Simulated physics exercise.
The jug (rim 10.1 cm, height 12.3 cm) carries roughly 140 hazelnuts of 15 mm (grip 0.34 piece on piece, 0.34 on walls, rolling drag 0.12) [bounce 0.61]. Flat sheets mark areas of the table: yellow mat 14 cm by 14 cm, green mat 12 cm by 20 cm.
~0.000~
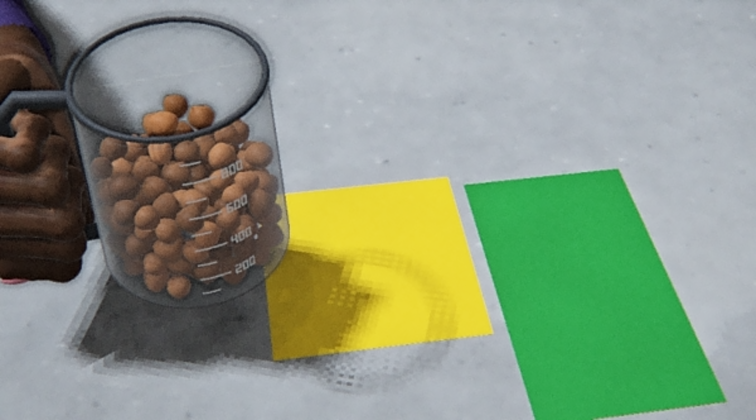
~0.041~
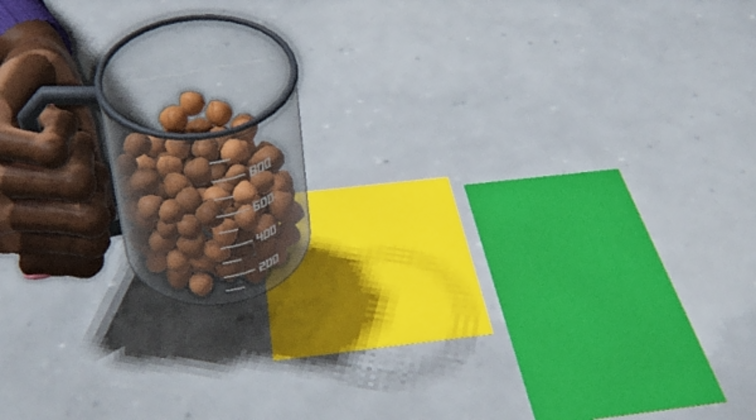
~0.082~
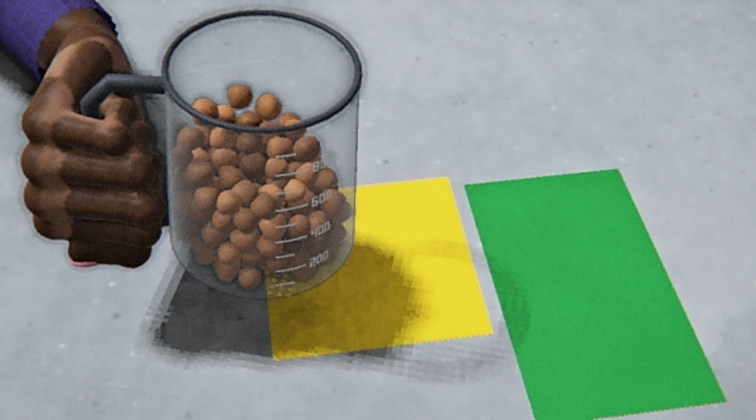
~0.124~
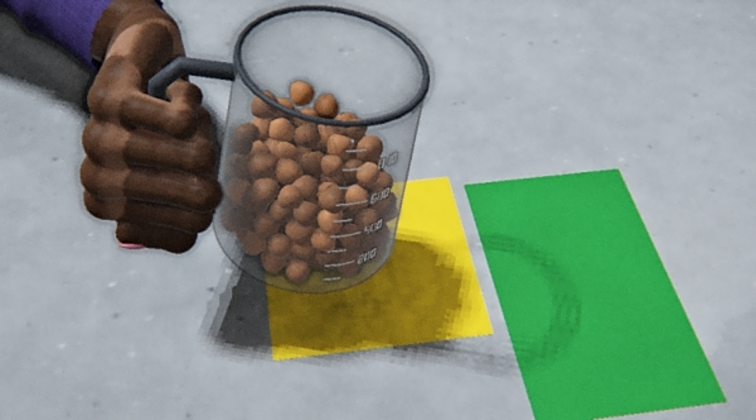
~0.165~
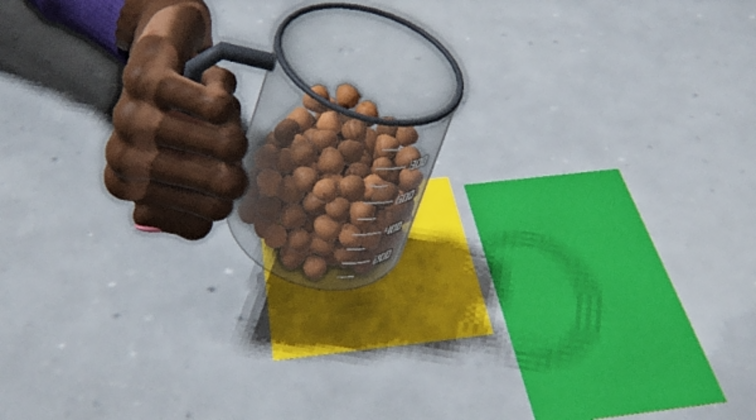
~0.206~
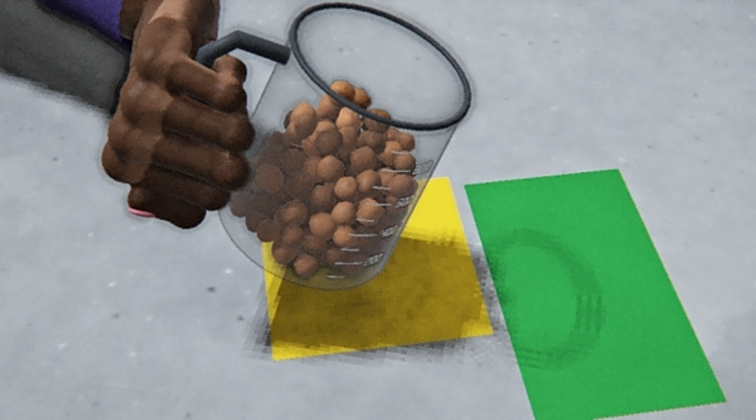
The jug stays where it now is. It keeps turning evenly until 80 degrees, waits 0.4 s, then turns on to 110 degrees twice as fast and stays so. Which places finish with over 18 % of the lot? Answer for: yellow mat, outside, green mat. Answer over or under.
On the yellow mat: Over; off the mats: Over; on the green mat: Over.
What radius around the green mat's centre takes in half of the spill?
Some 12 cm.
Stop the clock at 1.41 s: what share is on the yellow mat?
Near 10 per cent so far.
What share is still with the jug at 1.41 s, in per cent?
About 90 per cent.
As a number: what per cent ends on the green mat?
Roughly 40 per cent.
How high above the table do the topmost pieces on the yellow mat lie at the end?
Some 2.5 cm.
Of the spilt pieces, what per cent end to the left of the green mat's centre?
Roughly 60 per cent.
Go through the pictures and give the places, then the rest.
In the first picture, jug at (185, 168); tilt 0 degrees; moved 0.0 cm; lip at (265, 67); top of the load at (235, 132); yellow mat at (368, 261); green mat at (583, 283).
In the second picture, jug at (210, 165); tilt 1 degrees; moved 1.4 cm; lip at (294, 66); top of the load at (243, 128).
In the third picture, jug at (263, 160); tilt 4 degrees; moved 4.5 cm; low side right; lip at (357, 65); top of the load at (250, 123).
In the fourth picture, jug at (318, 151); tilt 10 degrees; moved 7.7 cm; low side right; lip at (424, 67); top of the load at (308, 120).
In the fifth picture, jug at (343, 144); tilt 16 degrees; moved 9.0 cm; low side right; lip at (458, 74); top of the load at (327, 118).
In the sixth picture, jug at (346, 139); tilt 23 degrees; moved 9.0 cm; low side right; lip at (465, 84); top of the load at (323, 118); yellow mat at (368, 261); green mat at (583, 283). It turns about 155 degrees a second.
After 0.57 s, tilt 77 degrees; jug 100 %; middle of all pieces on or above the table near (298, 169).
Then, at 0.87 s, tilt 80 degrees; jug 100 %; middle of all pieces on or above the table near (301, 169).
After 1.14 s, tilt 96 degrees; jug 100 %; middle of all pieces on or above the table near (296, 161).
After 1.41 s, tilt 110 degrees; jug 90 %, yellow mat 10 %; middle of all pieces on or above the table near (337, 175).
In the end, at 3.3 s, jug 0 %, green mat 40 %, yellow mat 30 %, outside 25 %.
